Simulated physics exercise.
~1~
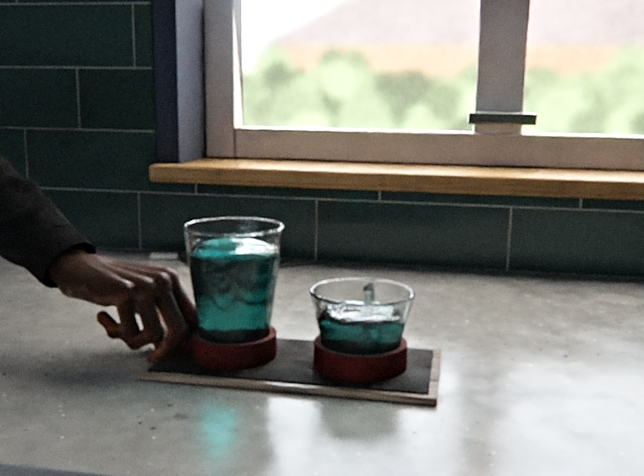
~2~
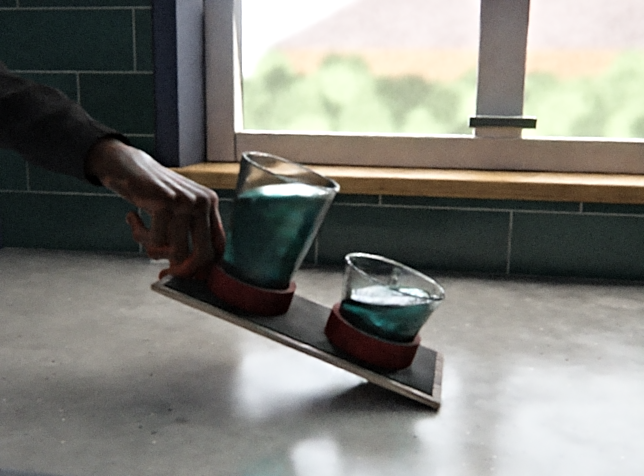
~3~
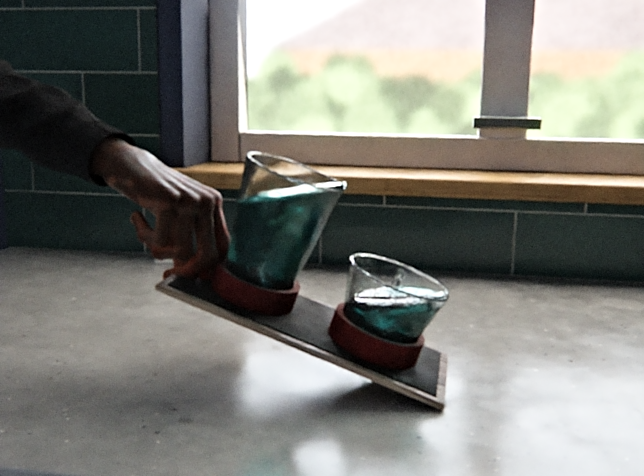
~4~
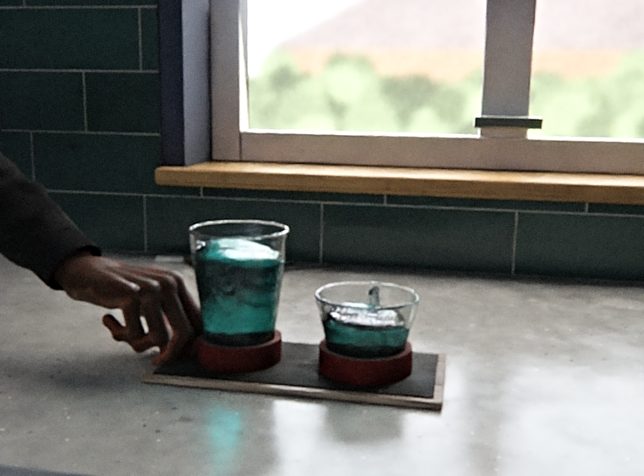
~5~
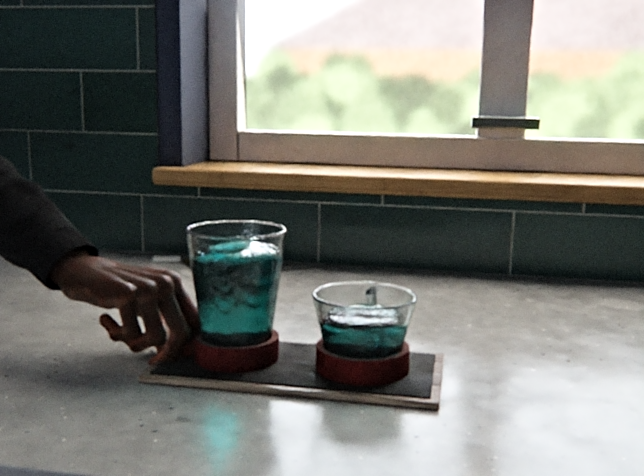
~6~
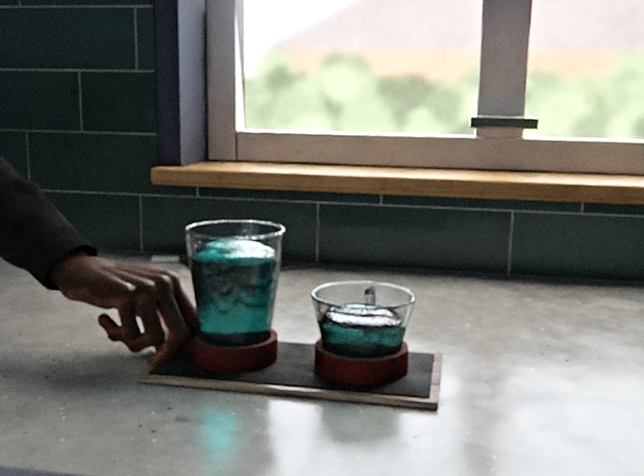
The footage shows a hand lifting the left edge of a tray holding a tall glass and a smaller glass cup of teal liquid, tilting both vessels rightward, then lowering it flat onto the counter, where both stand upright in their red holders, still containing liquid.
